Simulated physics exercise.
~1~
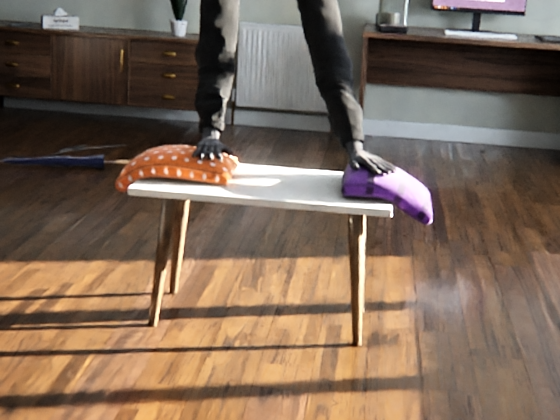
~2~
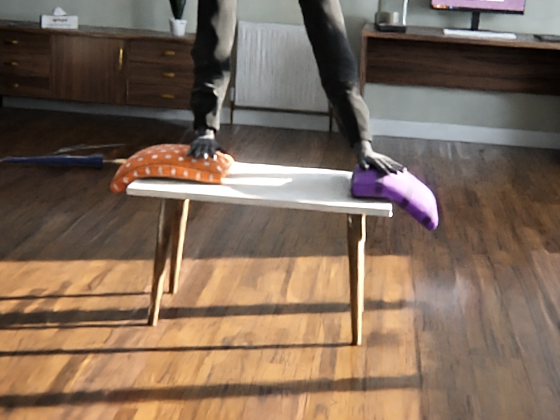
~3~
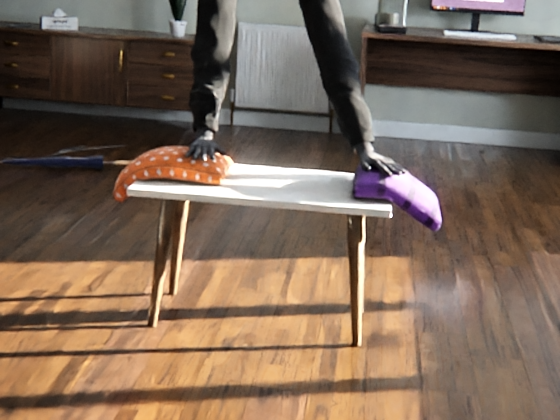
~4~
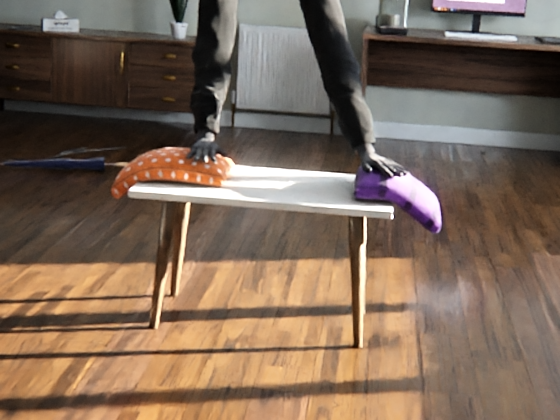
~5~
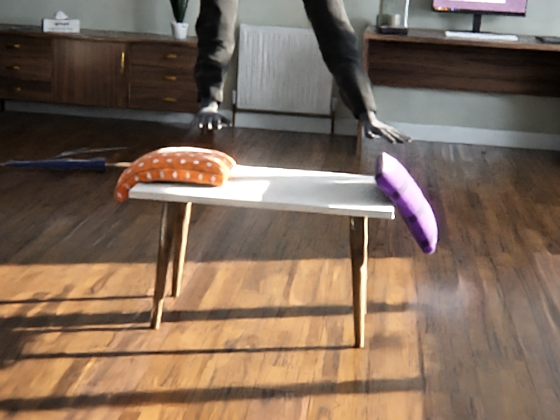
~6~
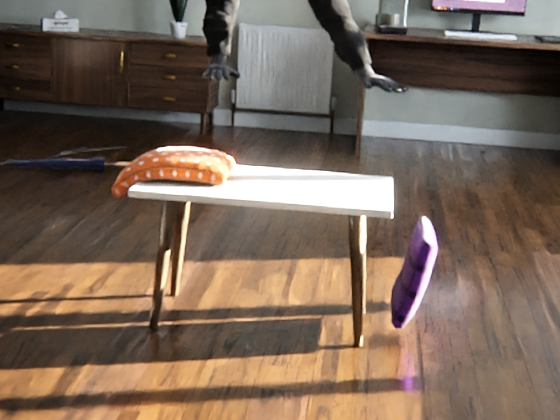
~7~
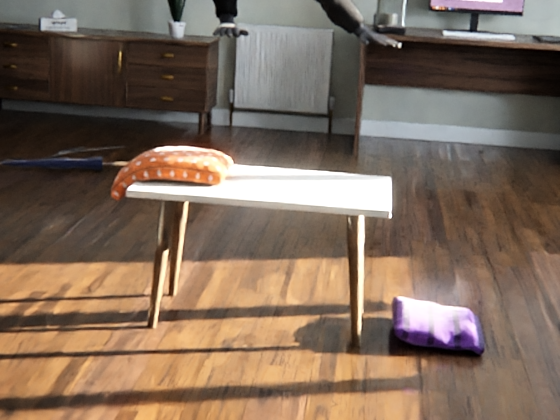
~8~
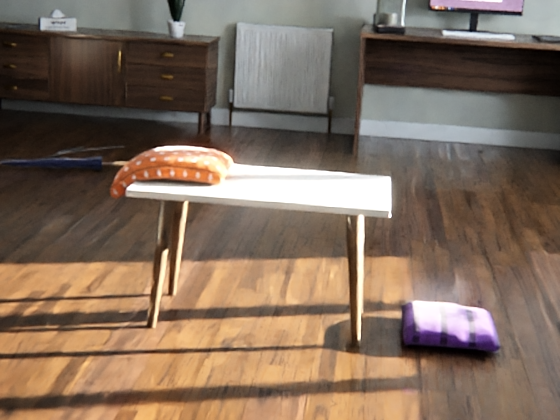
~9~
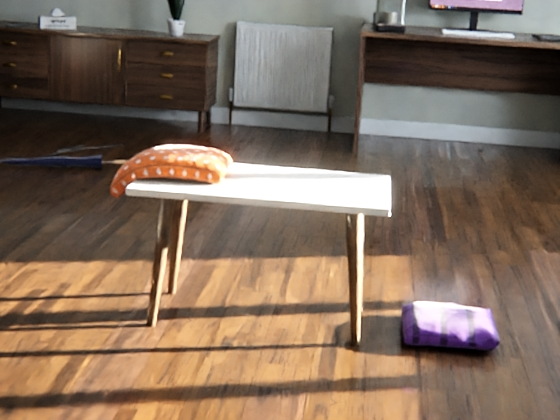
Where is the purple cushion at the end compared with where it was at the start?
At the start it is under a hand on the right end of the table. At the end it lies on the floor, lower and further right, beside the table.
